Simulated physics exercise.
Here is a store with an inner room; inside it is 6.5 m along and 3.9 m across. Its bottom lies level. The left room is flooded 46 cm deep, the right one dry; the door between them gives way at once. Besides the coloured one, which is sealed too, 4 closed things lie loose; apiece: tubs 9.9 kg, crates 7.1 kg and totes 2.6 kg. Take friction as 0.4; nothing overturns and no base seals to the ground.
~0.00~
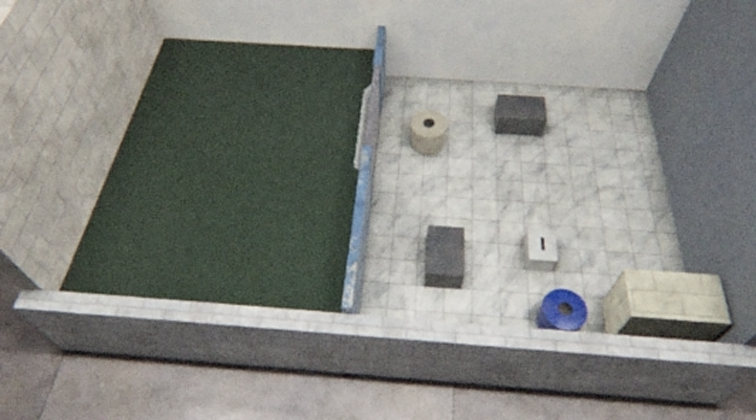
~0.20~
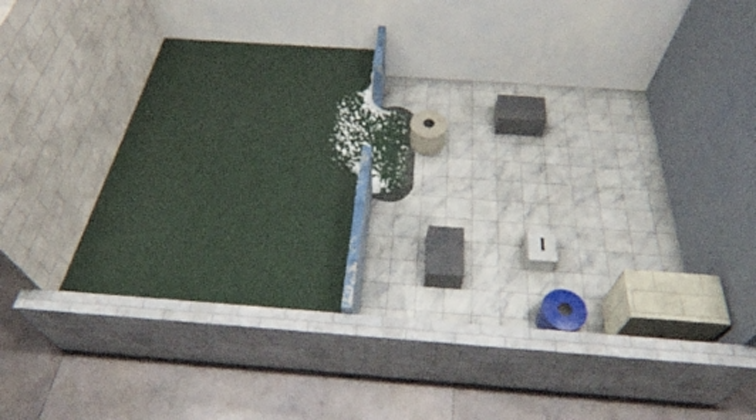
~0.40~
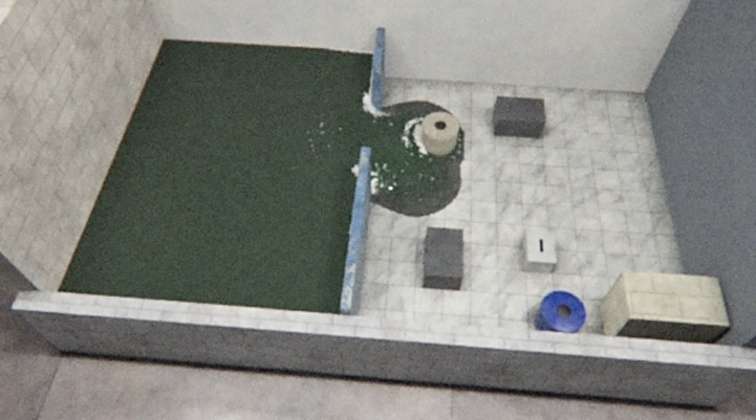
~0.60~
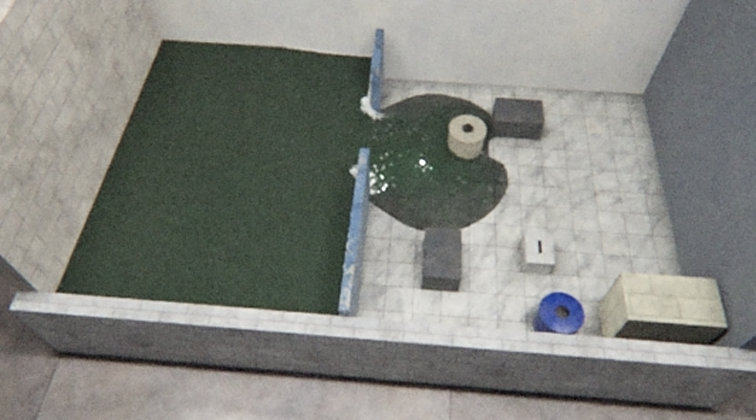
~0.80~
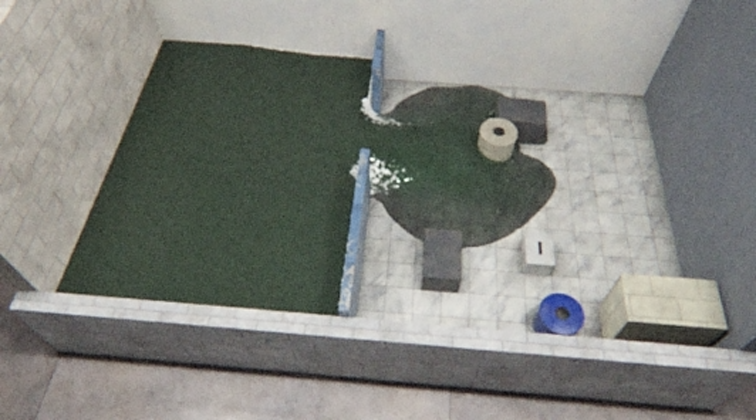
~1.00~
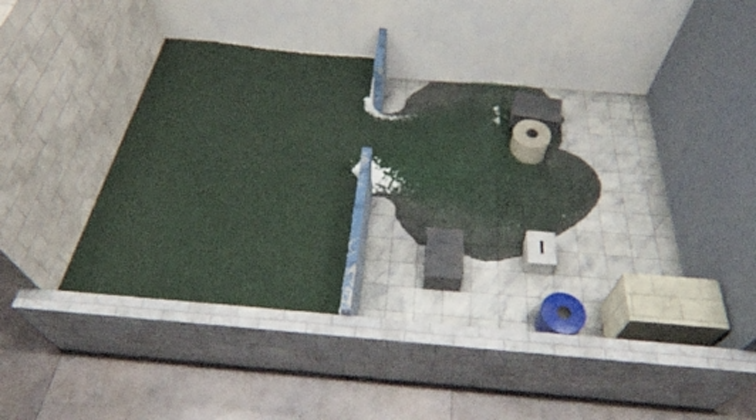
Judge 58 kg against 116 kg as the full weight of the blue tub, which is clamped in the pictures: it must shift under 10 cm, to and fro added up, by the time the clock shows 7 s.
I expect that the smaller load will do.
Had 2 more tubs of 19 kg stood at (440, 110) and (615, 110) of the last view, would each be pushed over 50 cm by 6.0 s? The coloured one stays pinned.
In turn: Over, past it.
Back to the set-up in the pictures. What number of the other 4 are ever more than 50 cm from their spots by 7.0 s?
That makes 4.
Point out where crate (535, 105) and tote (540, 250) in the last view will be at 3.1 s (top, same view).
Around (632, 76) and (586, 283).
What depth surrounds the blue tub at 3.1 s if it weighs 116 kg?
About 4 cm.
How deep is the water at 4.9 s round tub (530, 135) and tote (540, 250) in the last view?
About 22 and 22 cm.
After 1.4 s the blue tub would be 0 cm from its start with 58 kg and 0 cm from its start with 116 kg; 0 cm of water round it then.
After 3.1 s the blue tub would be 0 cm from its start with 58 kg and 0 cm from its start with 116 kg; 4 cm of water round it then.
After 4.9 s the blue tub would be 0 cm from its start with 58 kg and 0 cm from its start with 116 kg; 15 cm of water round it then.
After 7.0 s the blue tub would be 0 cm from its start with 58 kg and 0 cm from its start with 116 kg; 17 cm of water round it then.
